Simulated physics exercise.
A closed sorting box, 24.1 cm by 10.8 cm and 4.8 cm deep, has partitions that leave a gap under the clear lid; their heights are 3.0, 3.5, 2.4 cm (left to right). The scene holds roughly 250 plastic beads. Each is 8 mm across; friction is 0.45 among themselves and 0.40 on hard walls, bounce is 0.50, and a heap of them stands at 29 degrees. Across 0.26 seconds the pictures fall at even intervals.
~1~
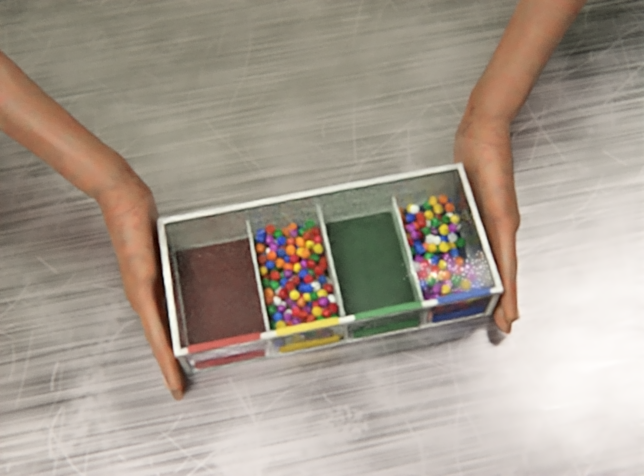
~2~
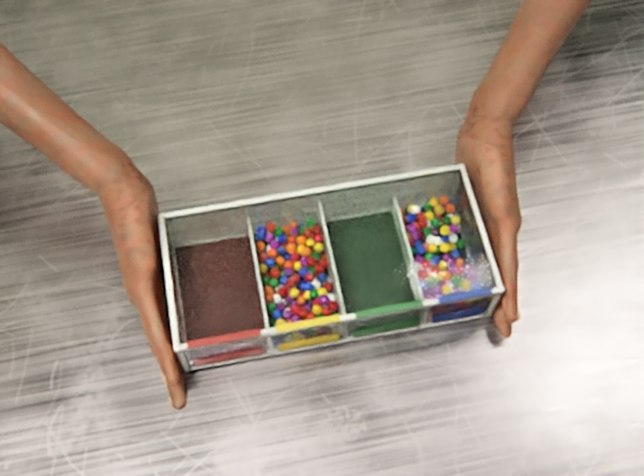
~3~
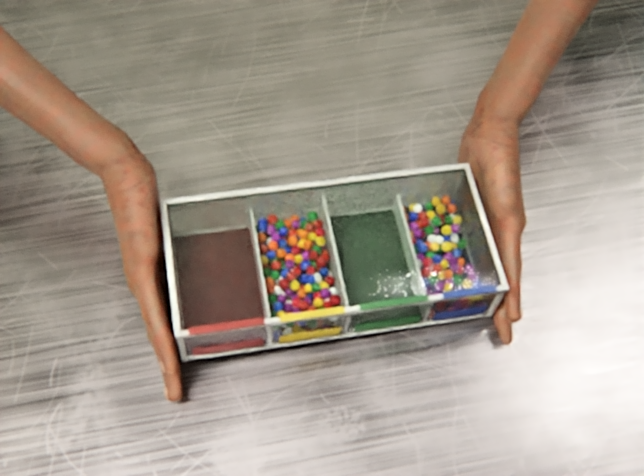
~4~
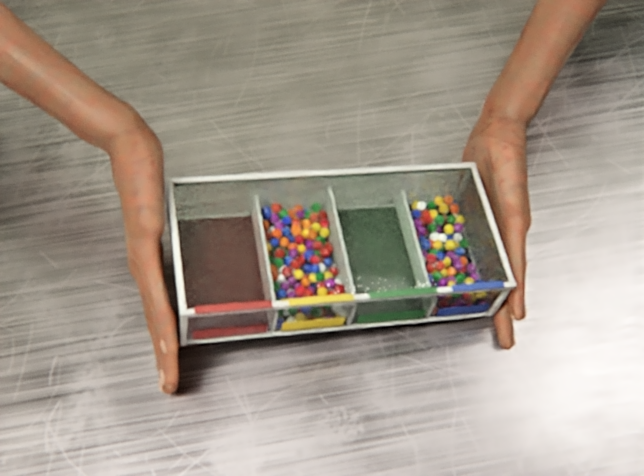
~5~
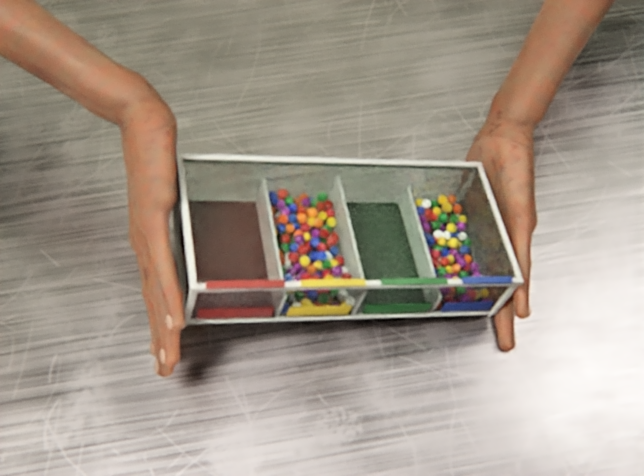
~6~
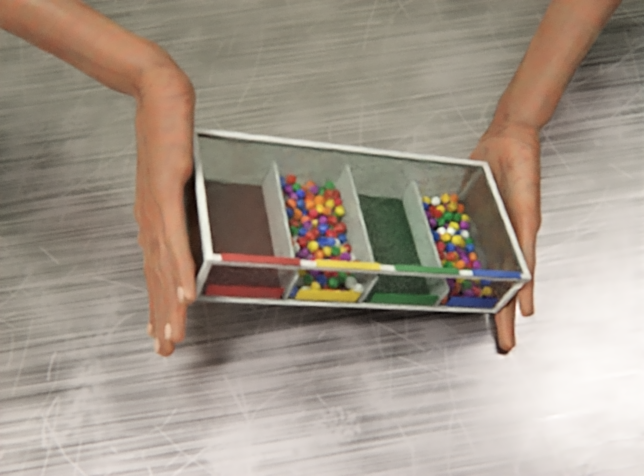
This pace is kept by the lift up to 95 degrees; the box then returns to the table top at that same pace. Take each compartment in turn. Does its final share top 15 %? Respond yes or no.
Red: No; blue: Yes; green: No; yellow: Yes.
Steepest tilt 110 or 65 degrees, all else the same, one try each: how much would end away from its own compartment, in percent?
About 20 and about 5 per cent, in that order.
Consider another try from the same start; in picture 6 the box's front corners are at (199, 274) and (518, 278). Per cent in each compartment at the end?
Per cent by compartment: Red 0, blue 55, green 5, yellow 40.
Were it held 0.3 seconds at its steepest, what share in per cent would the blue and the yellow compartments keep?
Blue 65, yellow 30.
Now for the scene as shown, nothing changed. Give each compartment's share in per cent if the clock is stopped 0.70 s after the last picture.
Red 0; blue 45; green 10; yellow 50.
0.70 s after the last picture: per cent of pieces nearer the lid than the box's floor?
I'd say around 60 percent of the pieces.
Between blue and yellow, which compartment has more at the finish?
Blue.
Then, 0.70 s after the last picture, tilt 94 degrees; blue 45 %, green 10 %, yellow 50 %.
Then, 1.16 s after the last picture, tilt 40 degrees; blue 55 %, green 5 %, yellow 40 %.
Then, 1.70 s after the last picture, tilt 0 degrees; blue 55 %, green 5 %, yellow 40 %.
In the end, red 0 %, blue 55 %, green 5 %, yellow 40 %.
